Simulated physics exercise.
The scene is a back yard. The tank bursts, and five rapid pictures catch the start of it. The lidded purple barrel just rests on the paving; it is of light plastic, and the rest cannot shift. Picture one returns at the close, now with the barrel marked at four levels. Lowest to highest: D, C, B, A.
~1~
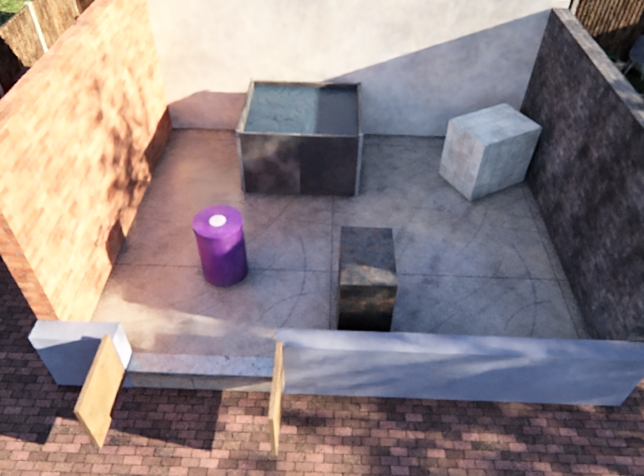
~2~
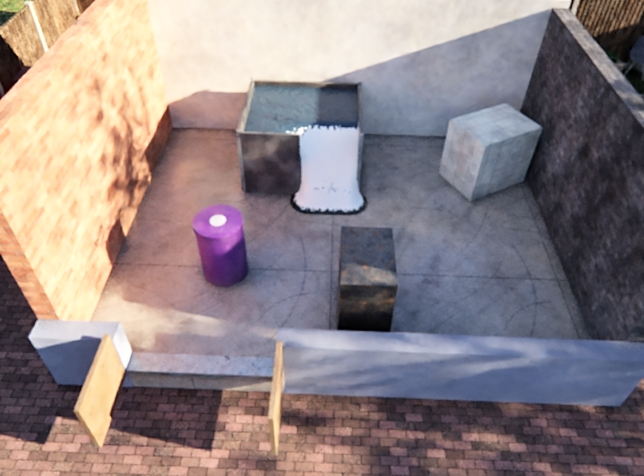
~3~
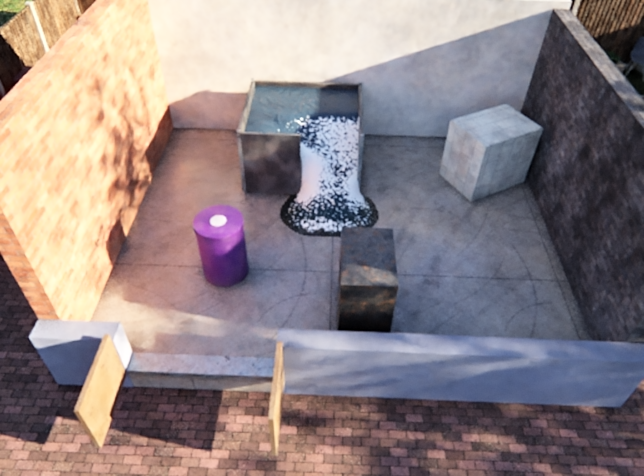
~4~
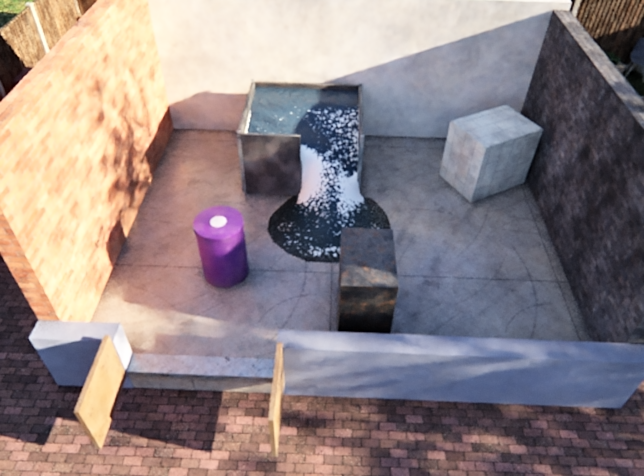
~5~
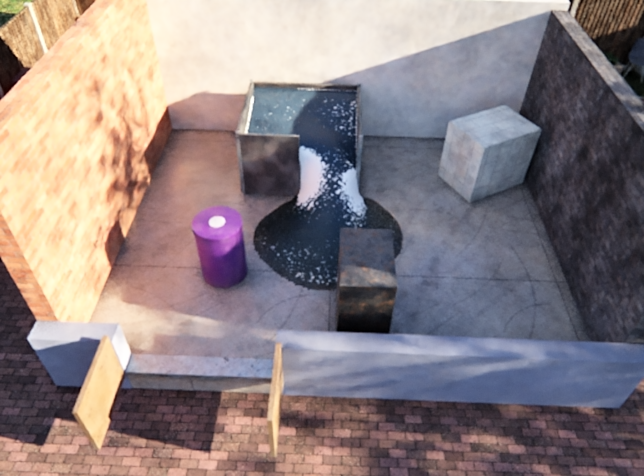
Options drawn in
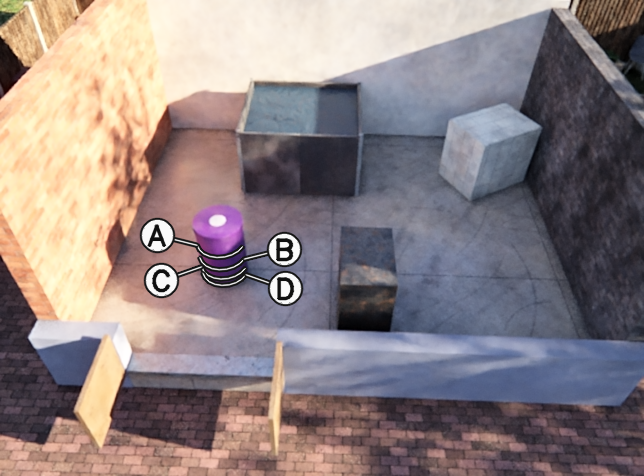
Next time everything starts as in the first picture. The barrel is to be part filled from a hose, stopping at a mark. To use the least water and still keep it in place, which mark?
The answer is level C.
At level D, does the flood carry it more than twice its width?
No.
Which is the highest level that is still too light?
D.
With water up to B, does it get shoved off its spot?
No, that is safe.
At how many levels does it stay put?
Three.
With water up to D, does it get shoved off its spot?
Yes.
On the marked copy, A at (217, 257); B at (219, 269); C at (220, 279); D at (221, 285); from the bottom up D, C, B, A.
With A, it does not move.
With B, it does not move.
With C, it does not move.
With D, it is pushed about its own width away.
